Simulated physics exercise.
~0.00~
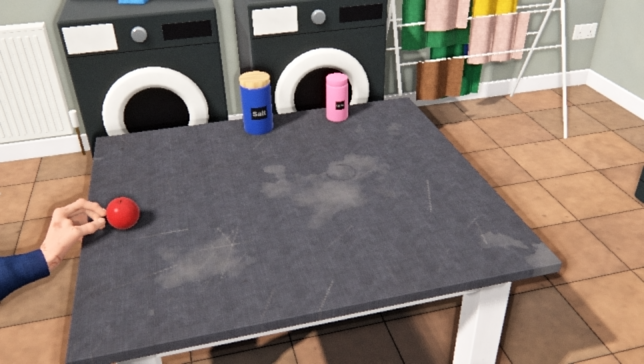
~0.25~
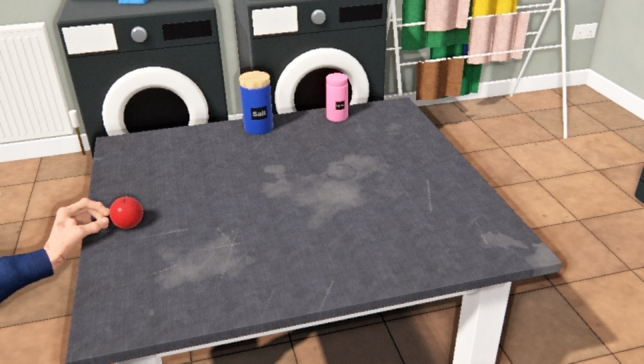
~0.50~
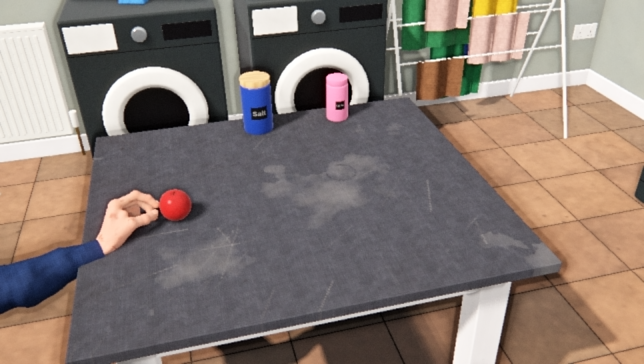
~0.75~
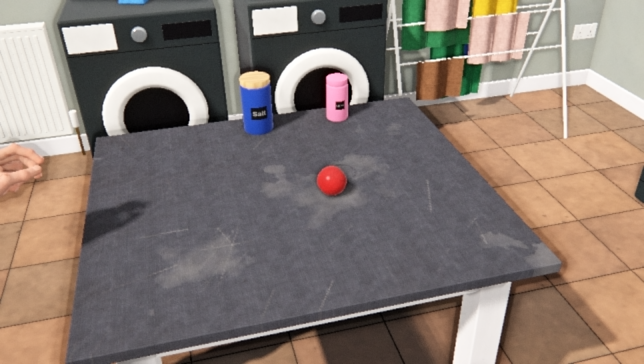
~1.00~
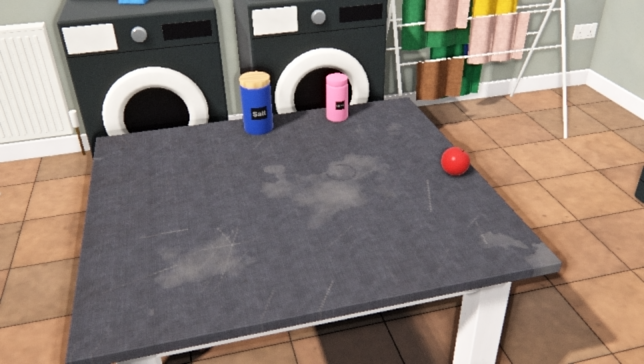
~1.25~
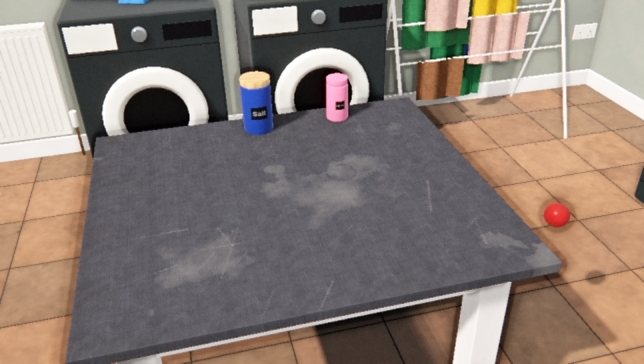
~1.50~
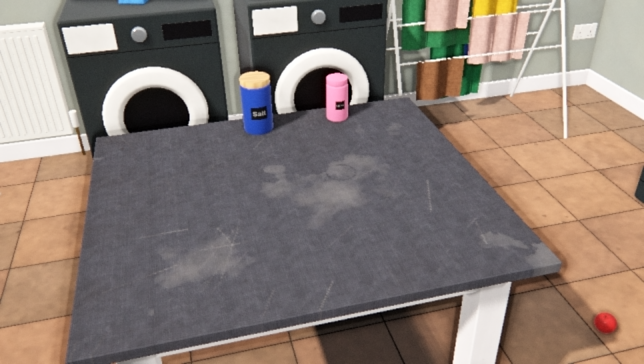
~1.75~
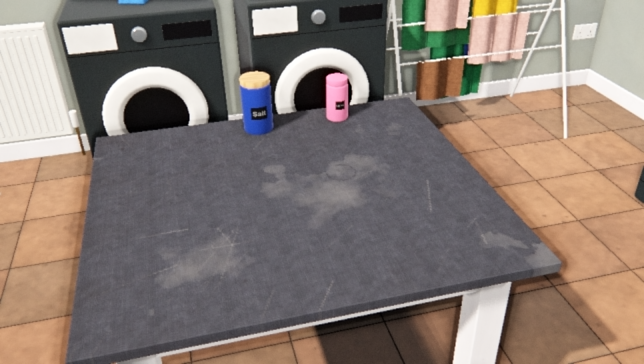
We see a hand push a red ball-like object rightward across a dark table, then let go and draw back as it rolls past a blue jar and a pink jar, goes over the right edge, drops toward the tiled floor and passes out of view.
